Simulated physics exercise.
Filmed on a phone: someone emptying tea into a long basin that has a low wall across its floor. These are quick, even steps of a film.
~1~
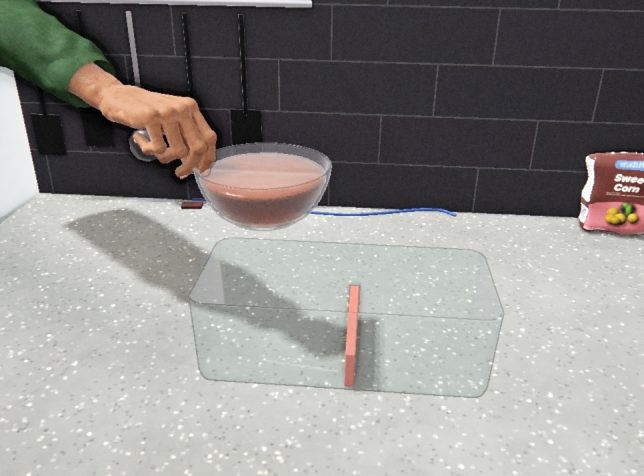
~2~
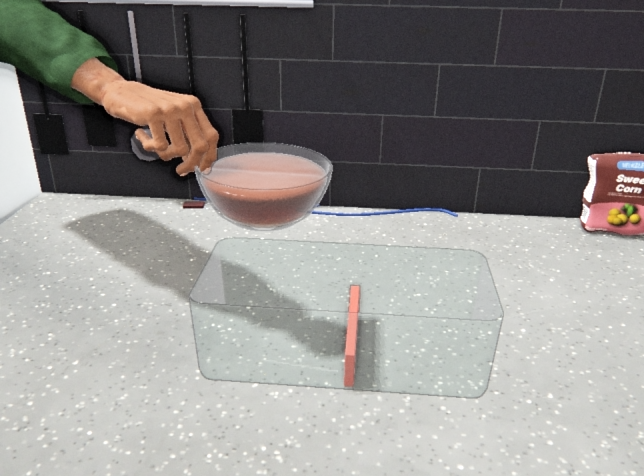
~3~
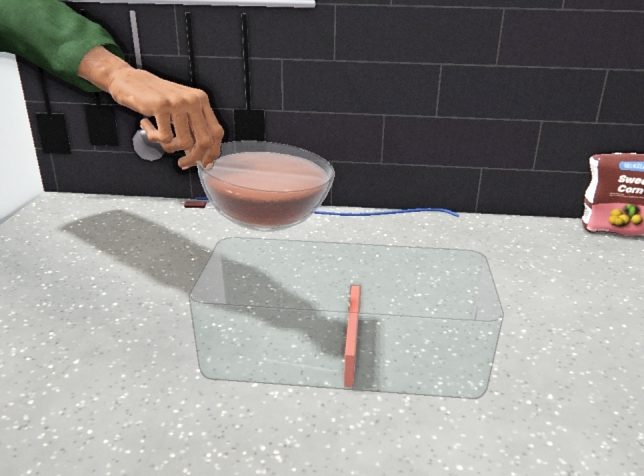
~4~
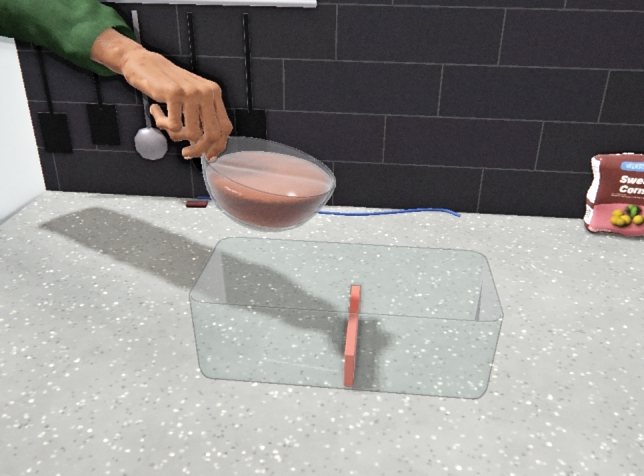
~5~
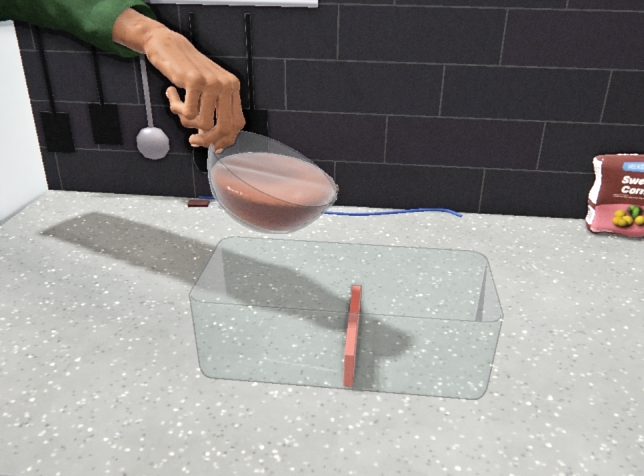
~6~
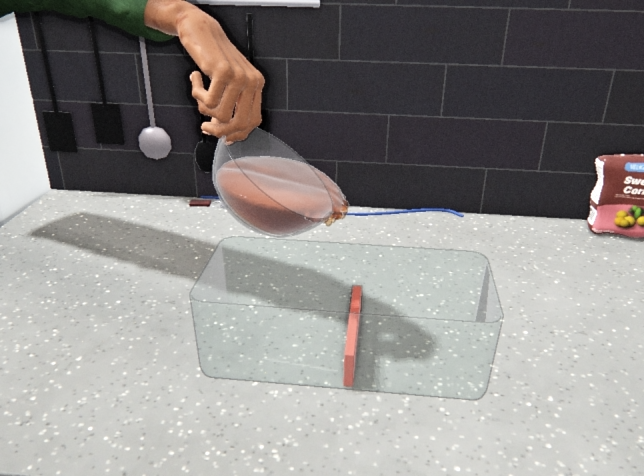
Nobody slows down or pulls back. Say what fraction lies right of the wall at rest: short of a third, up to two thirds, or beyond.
In the end between a third and two thirds is right of the wall.
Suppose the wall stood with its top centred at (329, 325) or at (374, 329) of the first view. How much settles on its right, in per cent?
Roughly 75 per cent, and 30 per cent.
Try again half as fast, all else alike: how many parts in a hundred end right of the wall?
About 70 per cent.
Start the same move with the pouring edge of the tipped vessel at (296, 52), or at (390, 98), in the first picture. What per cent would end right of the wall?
The first gives 40 %, the second 80 %.
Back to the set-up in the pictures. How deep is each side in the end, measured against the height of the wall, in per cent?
The left part 20 per cent, the right part 30.
A moment on, the tilt is 109° and 2 per cent is still to pour, 34 is left of the wall and 51 right of it.
Next, the tilt is 117° and 0 per cent is still to pour, 45 is left of the wall and 49 right of it.
Then the tilt is 117° and 0 per cent is still to pour, 47 is left of the wall and 50 right of it.
Later the tilt is 117° and 0 per cent is still to pour, 48 is left of the wall and 50 right of it.
Finally, 48 per cent lies left of the wall, 50 right of it and 2 outside.
